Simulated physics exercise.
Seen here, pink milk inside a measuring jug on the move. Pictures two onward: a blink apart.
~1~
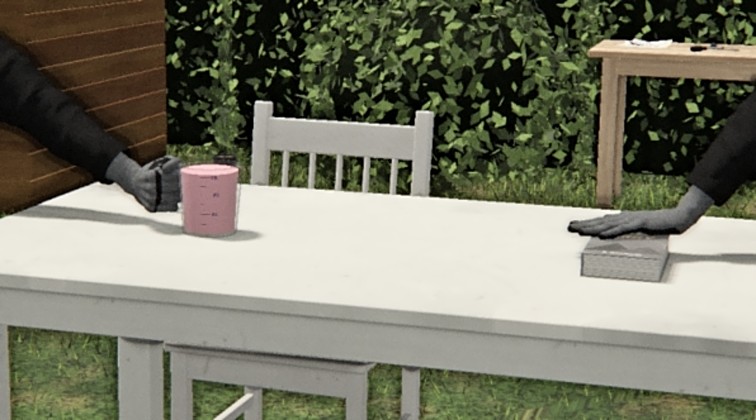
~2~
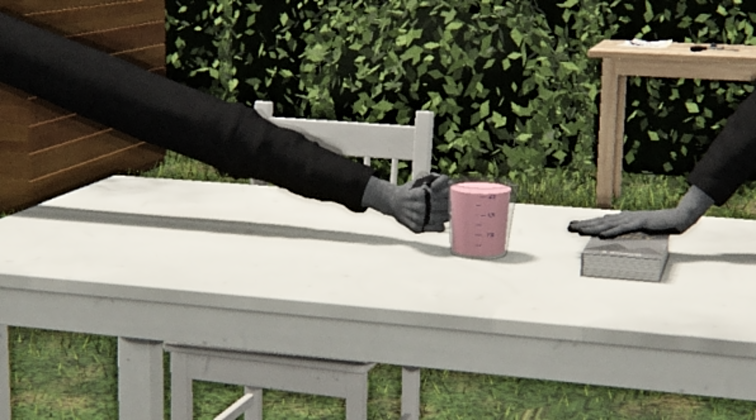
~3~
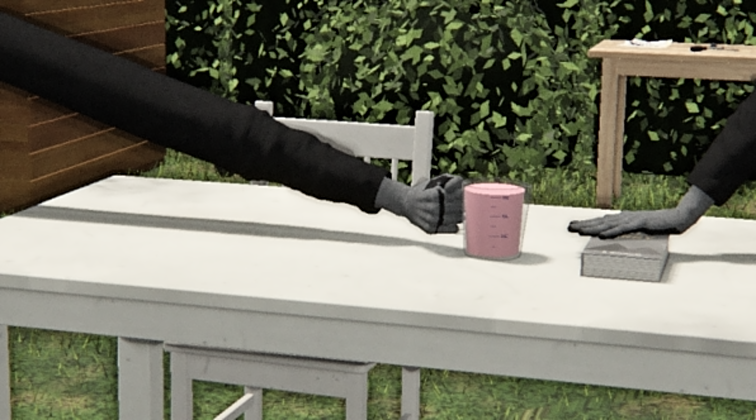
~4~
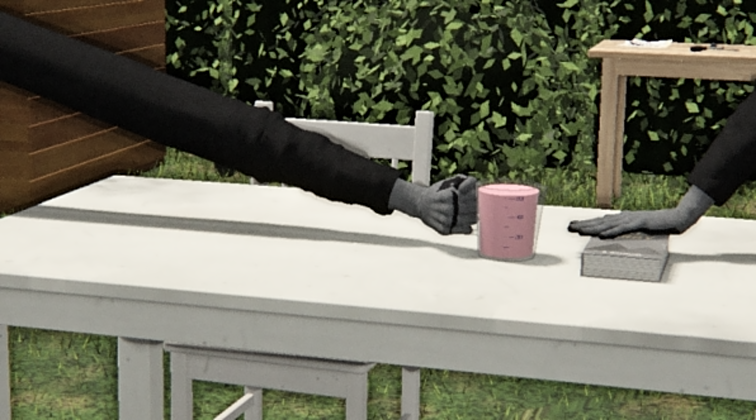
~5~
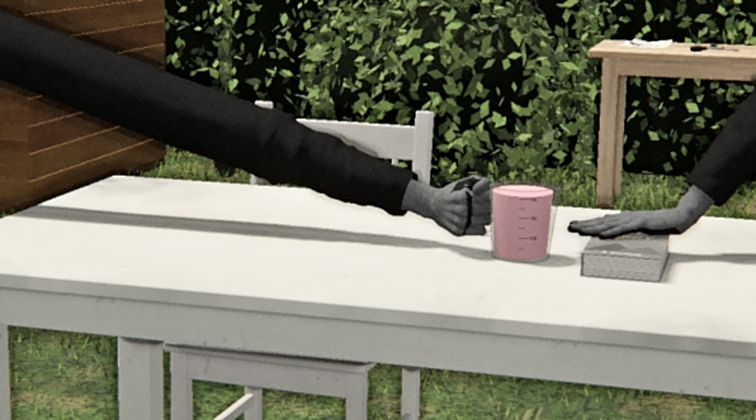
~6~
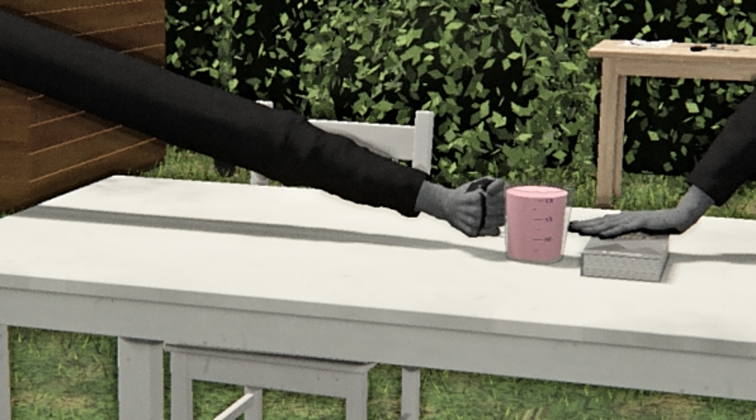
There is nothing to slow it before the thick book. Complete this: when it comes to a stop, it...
When it stops, it loses some.
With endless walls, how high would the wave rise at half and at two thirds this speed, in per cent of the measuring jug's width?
About 10 %, then about 15 %.
Next, the measuring jug meets the thick book.
After that, the pink milk surges up the wall; it has slopped over.
Finally, the measuring jug stands at the thick book; it has slopped over.
